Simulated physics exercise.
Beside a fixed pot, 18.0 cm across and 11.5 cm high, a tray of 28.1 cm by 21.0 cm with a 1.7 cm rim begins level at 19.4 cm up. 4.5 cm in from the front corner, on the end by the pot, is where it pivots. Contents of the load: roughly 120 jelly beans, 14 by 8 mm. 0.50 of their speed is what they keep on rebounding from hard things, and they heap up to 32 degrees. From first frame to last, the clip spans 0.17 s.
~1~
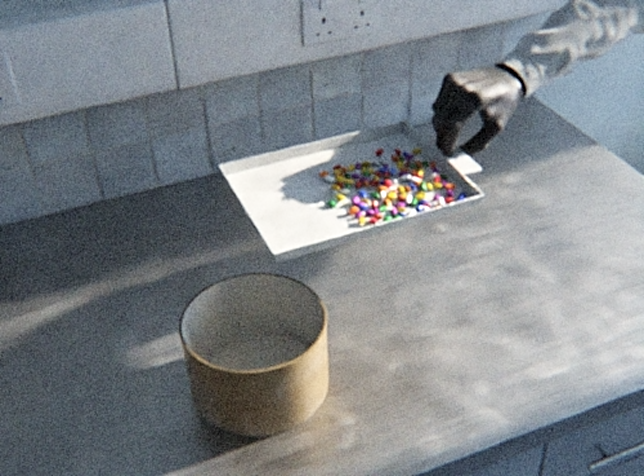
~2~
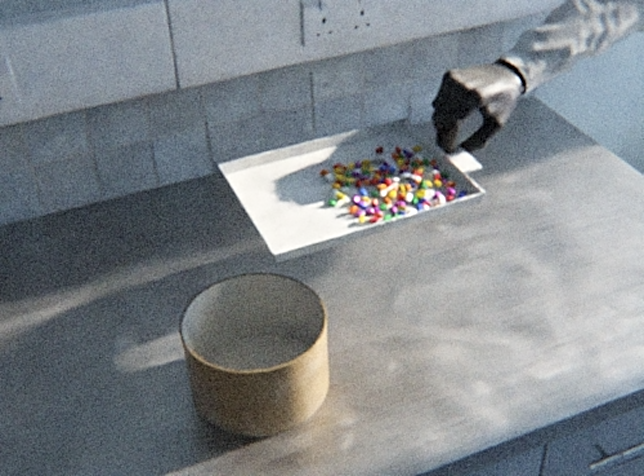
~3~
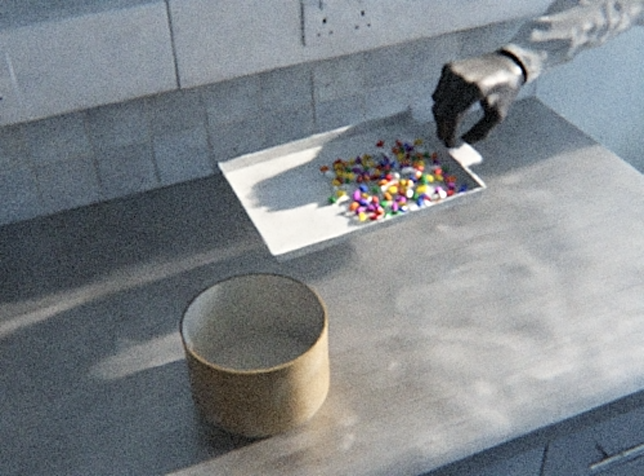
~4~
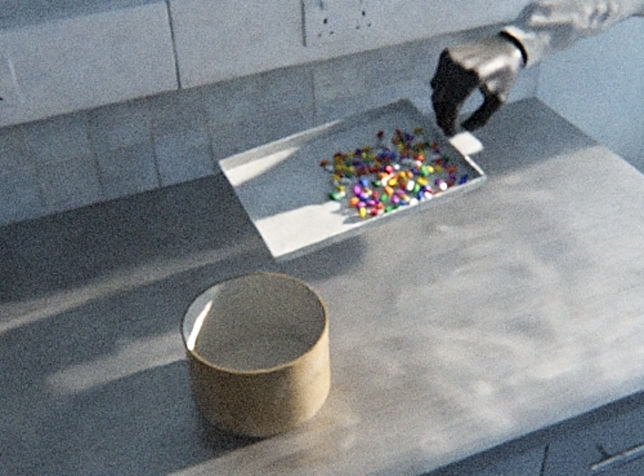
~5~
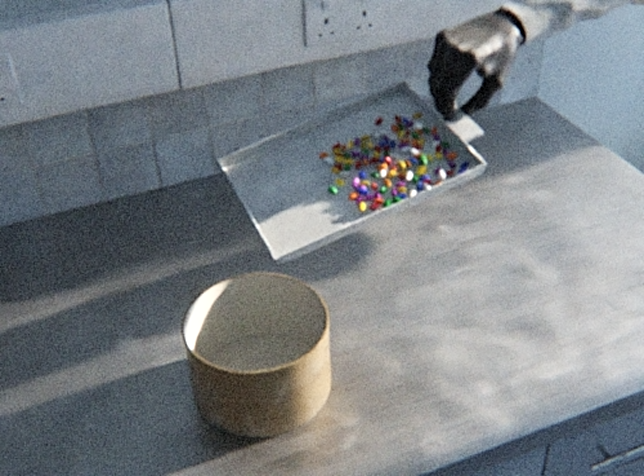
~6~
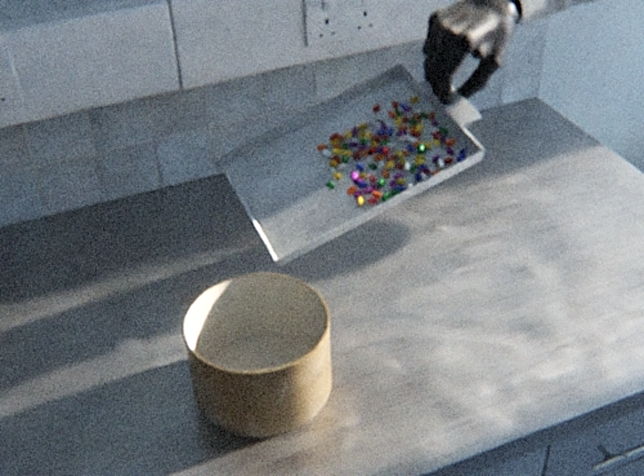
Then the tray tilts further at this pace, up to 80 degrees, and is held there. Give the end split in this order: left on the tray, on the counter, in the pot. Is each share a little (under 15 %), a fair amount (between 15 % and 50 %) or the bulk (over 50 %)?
Tray: A little; counter: A little; pot: The bulk.
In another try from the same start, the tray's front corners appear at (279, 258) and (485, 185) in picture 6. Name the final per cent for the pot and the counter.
Pot: 80, counter: 20.
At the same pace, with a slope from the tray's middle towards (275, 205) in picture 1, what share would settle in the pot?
20 %.
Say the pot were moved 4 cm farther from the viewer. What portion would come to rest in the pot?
I'd put it at around 90 per cent.
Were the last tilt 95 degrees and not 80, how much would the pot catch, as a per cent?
Estimate: Roughly 100 percent.
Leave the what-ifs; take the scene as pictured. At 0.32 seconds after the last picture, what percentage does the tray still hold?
I'd say close to 100 per cent.
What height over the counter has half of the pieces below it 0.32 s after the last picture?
Around 28 cm up.
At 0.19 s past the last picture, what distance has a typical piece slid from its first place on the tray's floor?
I'd say close to 2 centimetres.
Then, 0.19 s after the last picture, tilt 50 degrees; the tray holds 100 %, the pot 0 %.
Then, 0.32 s after the last picture, tilt 71 degrees; the tray holds 100 %, the pot 0 %.
Then, 0.58 s after the last picture, tilt 80 degrees; the tray holds 5 %, the pot 90 %.
In the end, tray 5 %, counter 5 %, pot 95 %.
